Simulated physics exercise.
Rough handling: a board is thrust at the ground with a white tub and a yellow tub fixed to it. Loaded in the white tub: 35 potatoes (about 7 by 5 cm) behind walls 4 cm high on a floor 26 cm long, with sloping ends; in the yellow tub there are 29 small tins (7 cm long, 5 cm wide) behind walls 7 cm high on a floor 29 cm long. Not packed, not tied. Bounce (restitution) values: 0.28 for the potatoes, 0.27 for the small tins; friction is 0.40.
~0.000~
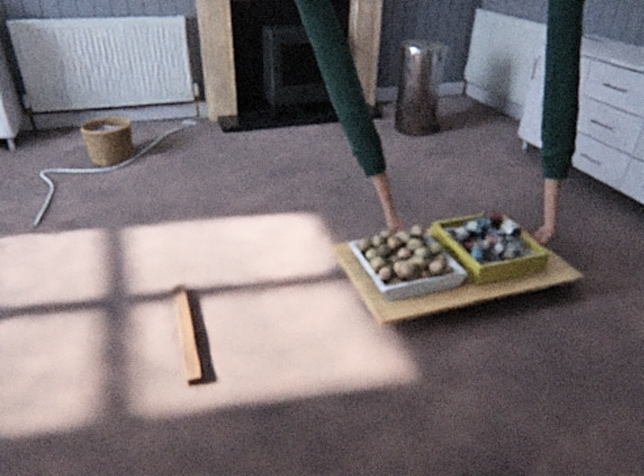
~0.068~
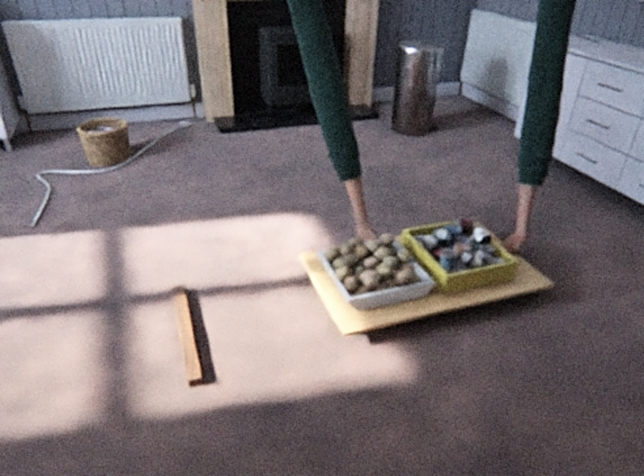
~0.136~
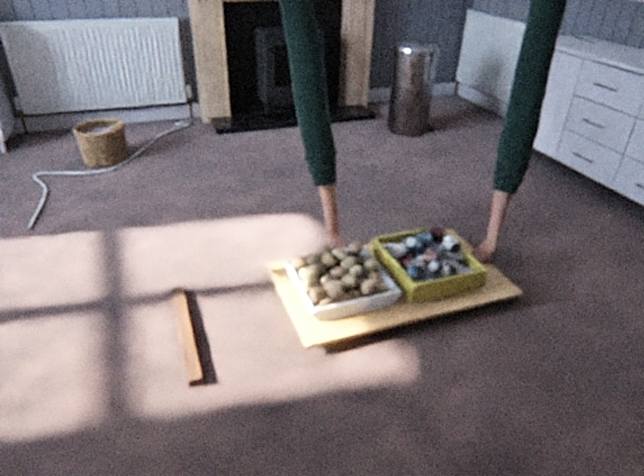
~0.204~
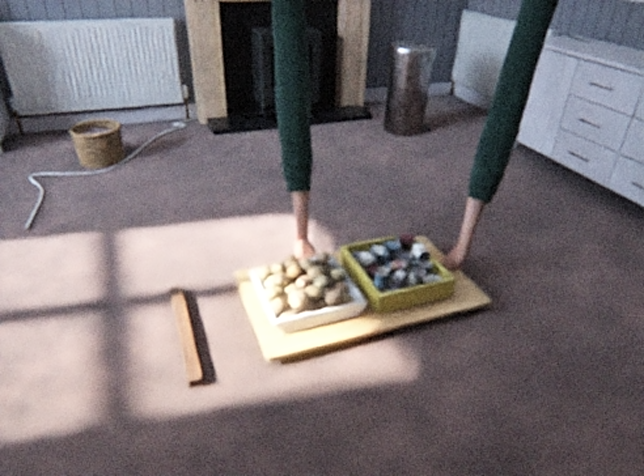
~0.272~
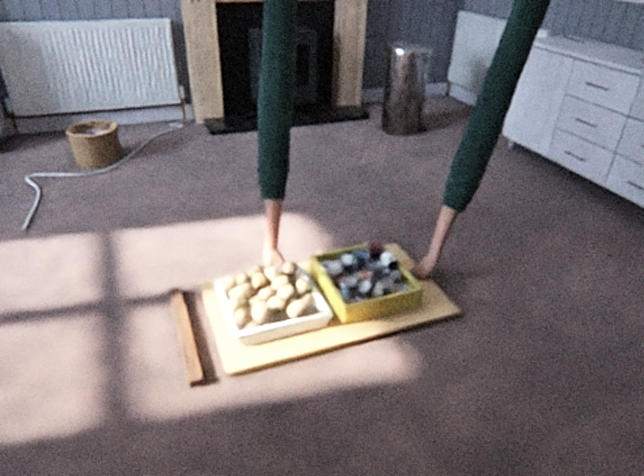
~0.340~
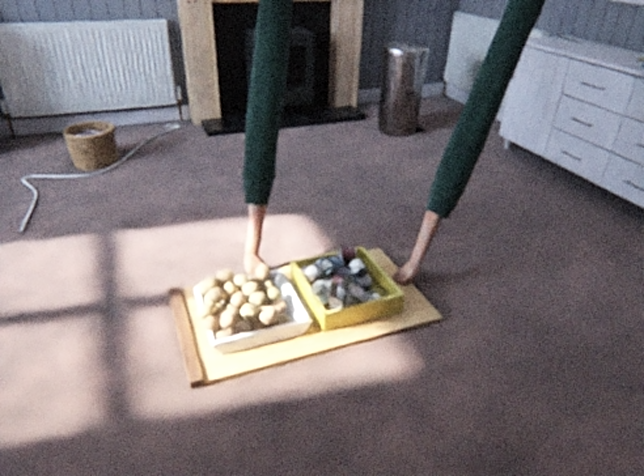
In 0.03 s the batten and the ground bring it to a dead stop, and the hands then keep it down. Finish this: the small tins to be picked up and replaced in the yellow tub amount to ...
... fewer than one in six.
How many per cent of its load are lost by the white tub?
The white tub comes in at 30 in a hundred.
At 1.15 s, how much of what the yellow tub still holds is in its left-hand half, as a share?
I'd say near 60 out of a hundred.
After 0.38 s, 3 of 35 out of the white tub and 1 of 29 out of the yellow tub.
After 0.50 s, 7 of 35 out of the white tub and 2 of 29 out of the yellow tub.
After 0.72 s, 11 of 35 out of the white tub and 2 of 29 out of the yellow tub.
Final count (at 1.15 s), 11 of 35 out of the white tub and 2 of 29 out of the yellow tub. Asked share, 2 of 29, 7 per cent.
